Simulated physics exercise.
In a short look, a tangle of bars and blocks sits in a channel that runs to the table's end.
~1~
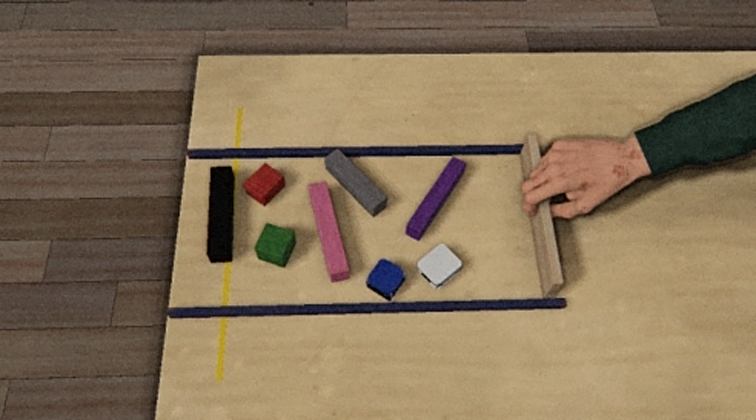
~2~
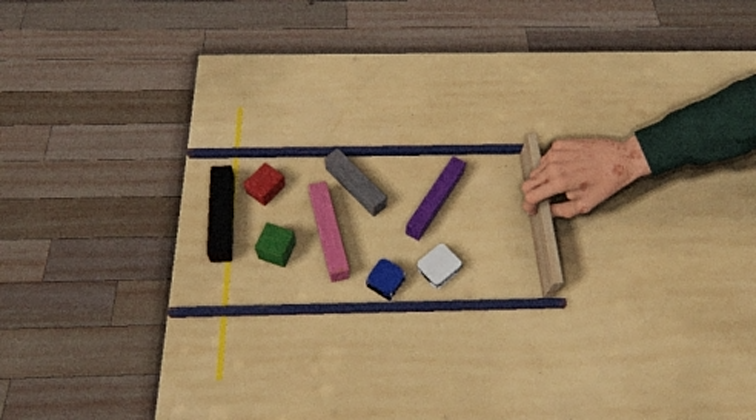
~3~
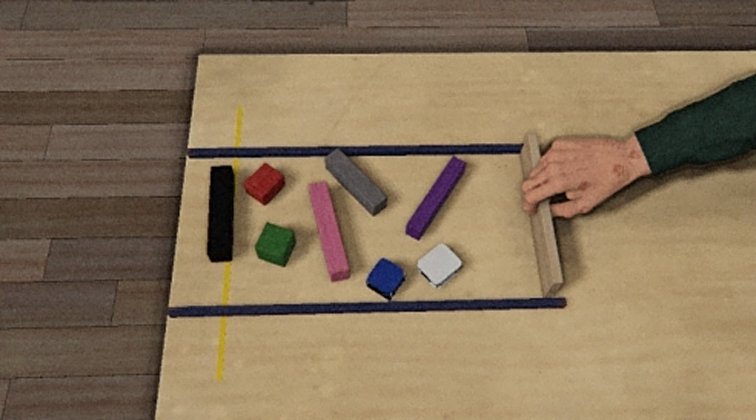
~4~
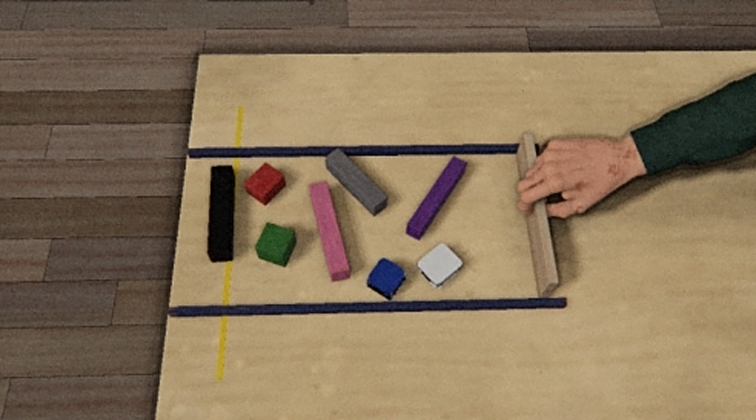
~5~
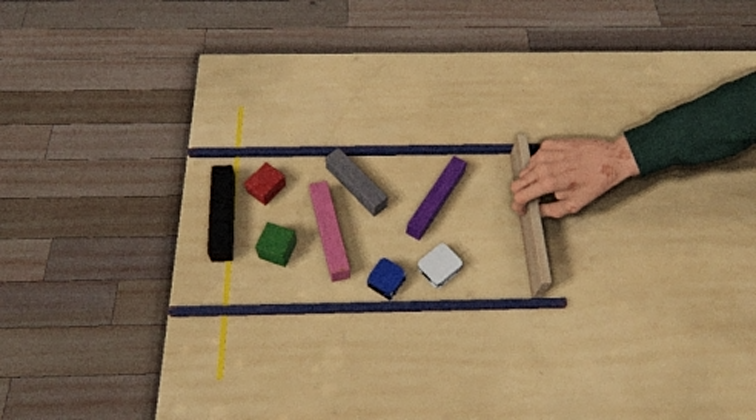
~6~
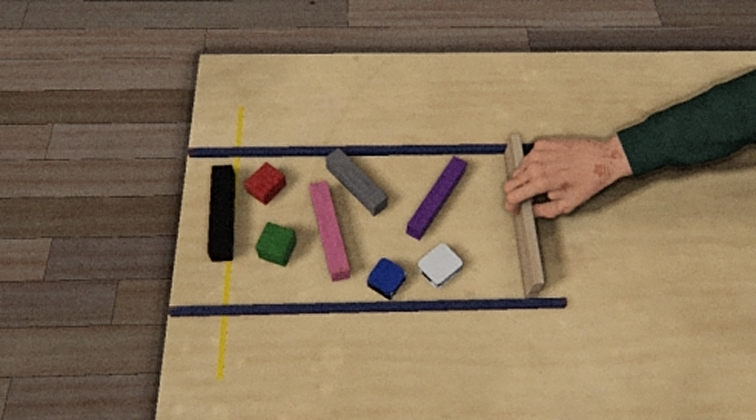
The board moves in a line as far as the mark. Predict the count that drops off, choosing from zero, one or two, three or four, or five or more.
The count is three or four.
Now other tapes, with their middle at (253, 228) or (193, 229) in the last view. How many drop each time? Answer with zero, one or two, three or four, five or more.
First tape: One to two; second: 5 or more.
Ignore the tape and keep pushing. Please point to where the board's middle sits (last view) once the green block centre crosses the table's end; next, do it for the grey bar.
Approx. (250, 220) for the first, approx. (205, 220) for the second.
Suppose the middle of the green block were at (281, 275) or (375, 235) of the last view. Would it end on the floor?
First place: It goes off the edge; second place: It does not drop.
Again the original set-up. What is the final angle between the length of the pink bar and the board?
Angle: Roughly 0 degrees.
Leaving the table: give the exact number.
Exactly 3.
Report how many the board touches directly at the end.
Total: 3.
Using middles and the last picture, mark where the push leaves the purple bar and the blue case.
The purple bar ends up near (224, 201), and the blue case near (211, 291).
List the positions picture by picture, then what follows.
Black stick (221, 213); red block (265, 185); green block (276, 246); board (540, 214); tape (231, 229), in the first picture.
Red block (265, 184); grey bar (356, 183), in the second picture.
Green block (276, 245); purple bar (436, 198), in the third picture.
Black stick (222, 213); board (535, 214), in the fourth picture.
Red block (266, 184); pink bar (329, 230), in the fifth picture.
Black stick (222, 212); red block (266, 184); green block (277, 244); board (522, 214); tape (232, 228), in the sixth picture.
Soon after, none off yet; black stick at rest near (222, 212); red block at rest near (266, 184); green block at rest near (277, 244).
After that, none off yet; black stick at rest near (222, 212); red block at rest near (266, 184); green block moving near (272, 245).
And then, none off yet; black stick displaced a little near (182, 214); red block displaced well along near (211, 185); green block displaced well along near (203, 246).
In the end, the number that fall off is three or four; gone, green block, red block and black stick.
